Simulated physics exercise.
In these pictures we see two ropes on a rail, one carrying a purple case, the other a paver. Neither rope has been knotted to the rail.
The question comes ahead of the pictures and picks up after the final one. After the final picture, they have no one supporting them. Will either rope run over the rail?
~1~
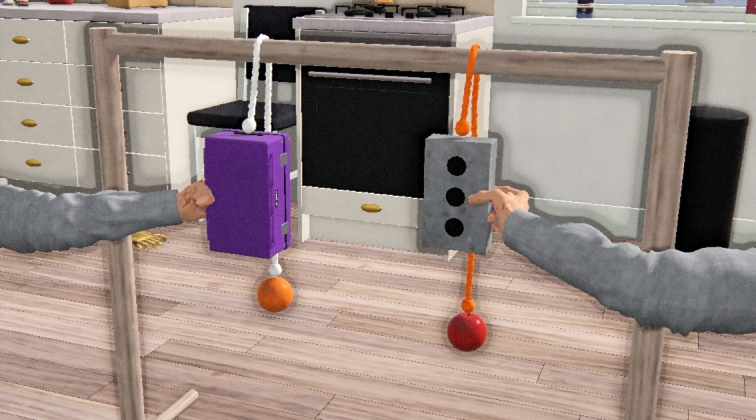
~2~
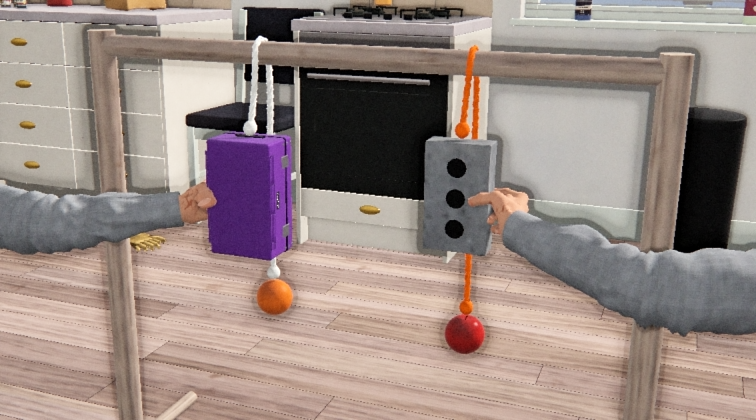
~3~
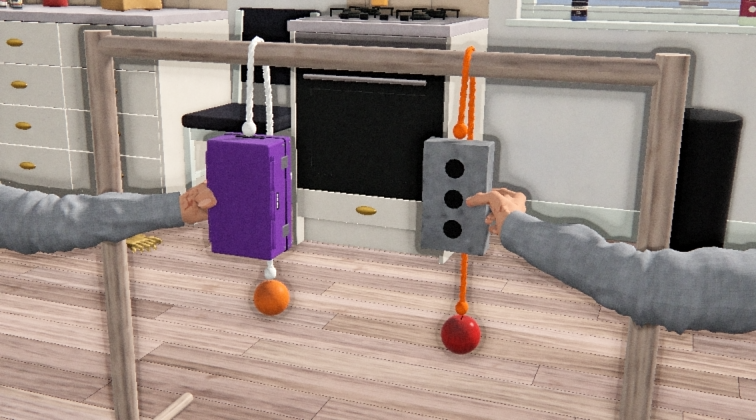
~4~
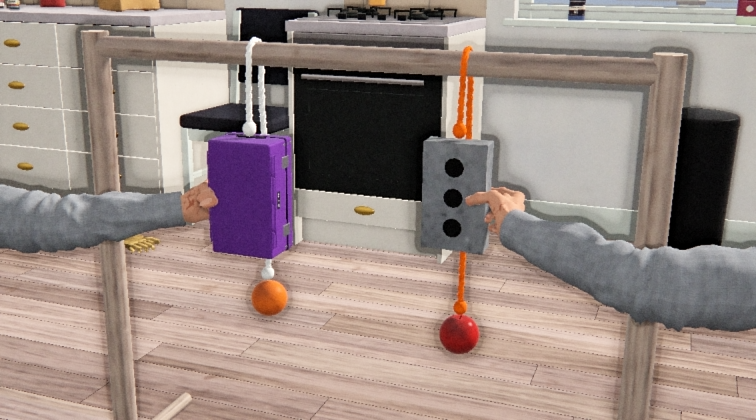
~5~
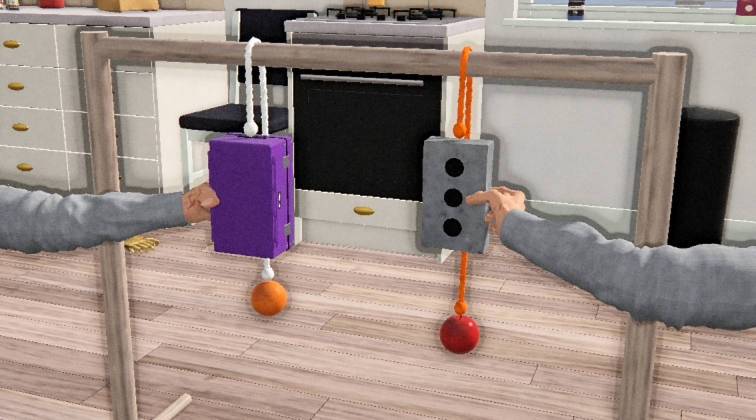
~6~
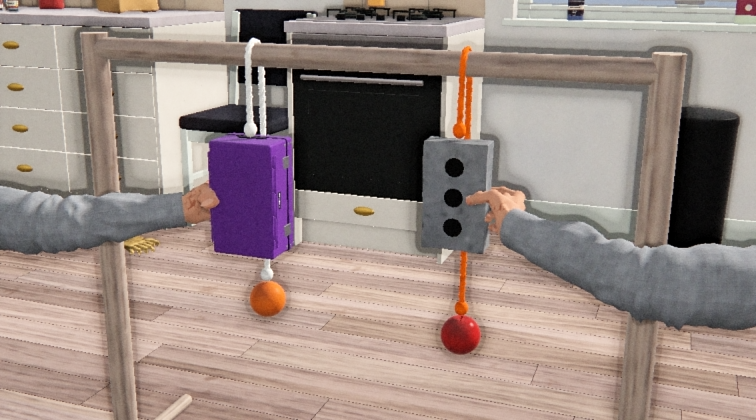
The purple case ends up lower, the paver ends up lower.
Then, 0.36 s on from there, purple case dropping near (257, 314); paver dropping near (455, 285).
Then, 0.70 s on from there, purple case on the floor; paver on the floor.
In the end, purple case on the floor; paver on the floor. The purple case runs down to the floor and the paver drops.
